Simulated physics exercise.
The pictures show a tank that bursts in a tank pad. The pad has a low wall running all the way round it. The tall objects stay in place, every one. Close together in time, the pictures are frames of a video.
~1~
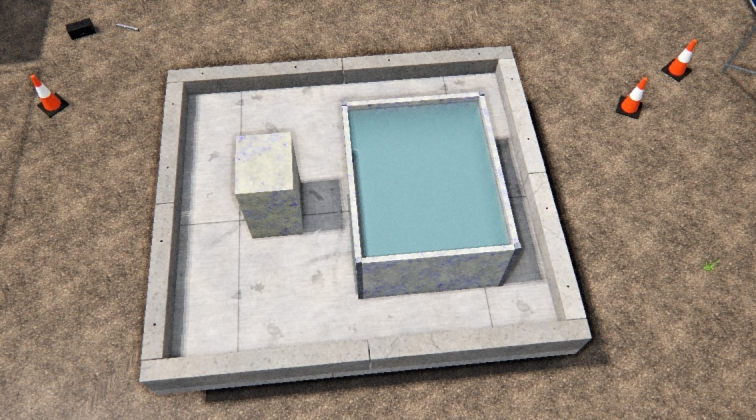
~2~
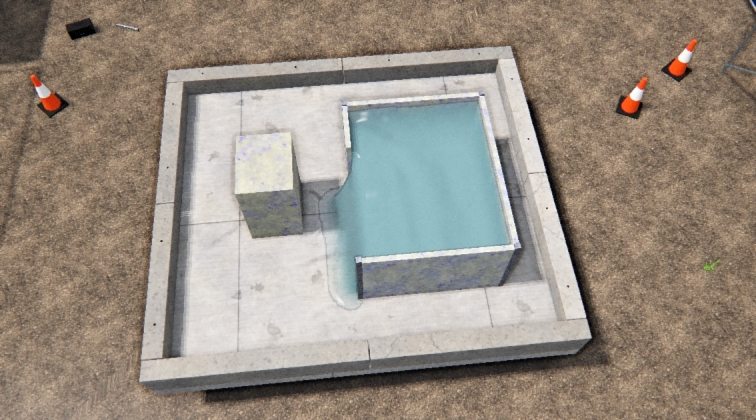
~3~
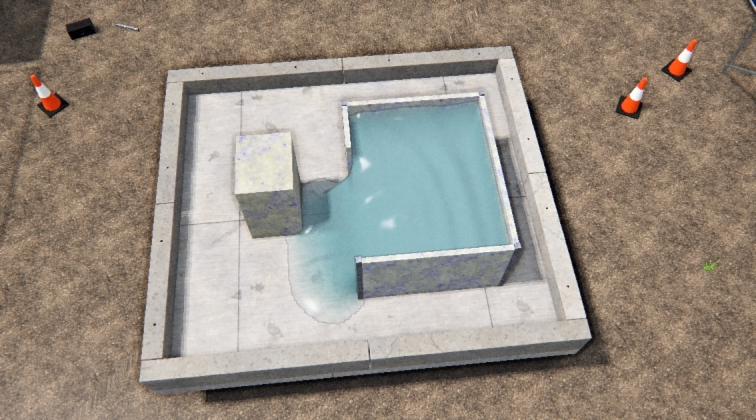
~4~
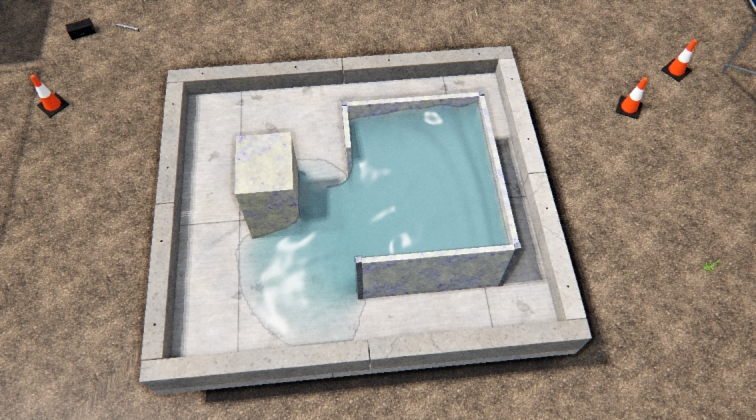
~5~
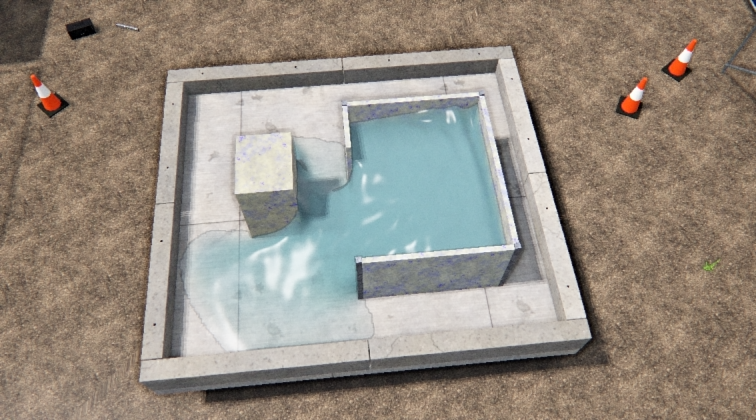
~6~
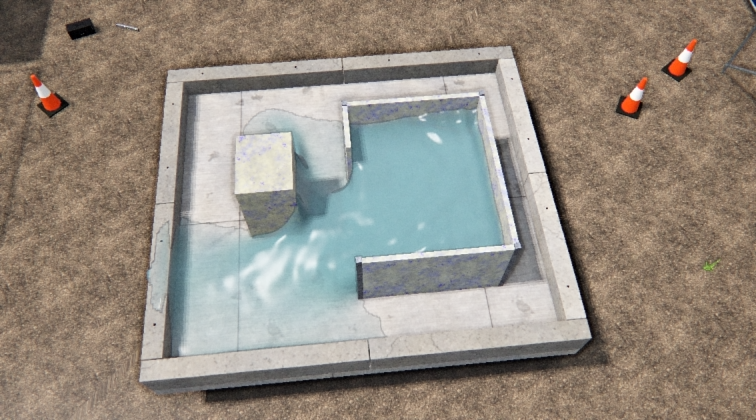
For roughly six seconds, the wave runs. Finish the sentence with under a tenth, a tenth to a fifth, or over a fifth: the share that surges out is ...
The share that surges out is a tenth to a fifth.
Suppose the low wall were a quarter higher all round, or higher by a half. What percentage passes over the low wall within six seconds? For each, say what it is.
Around 8 percent for the first try and around 6 percent for the second, I'd say.
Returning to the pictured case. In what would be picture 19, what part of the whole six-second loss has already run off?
85 per cent.
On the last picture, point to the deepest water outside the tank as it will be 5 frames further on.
Estimated pixel: (172, 364).
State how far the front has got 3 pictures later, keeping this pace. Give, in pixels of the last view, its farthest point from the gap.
The farthest point of the front sits at (203, 96).
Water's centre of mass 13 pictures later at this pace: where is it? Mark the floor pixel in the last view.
Somewhere around (320, 219) in the last view.
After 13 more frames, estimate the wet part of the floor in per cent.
Some 85 per cent.
A moment on, water covers 45 % of the floor; the low wall has let 0 % over.
Next, water covers 55 % of the floor; the low wall has let 2 % over.
Then, water covers 70 % of the floor; the low wall has let 13 % over.
Later, water covers 85 % of the floor; the low wall has let 15 % over.
In the end, water covers 85 % of the floor; the low wall has let 15 % over.
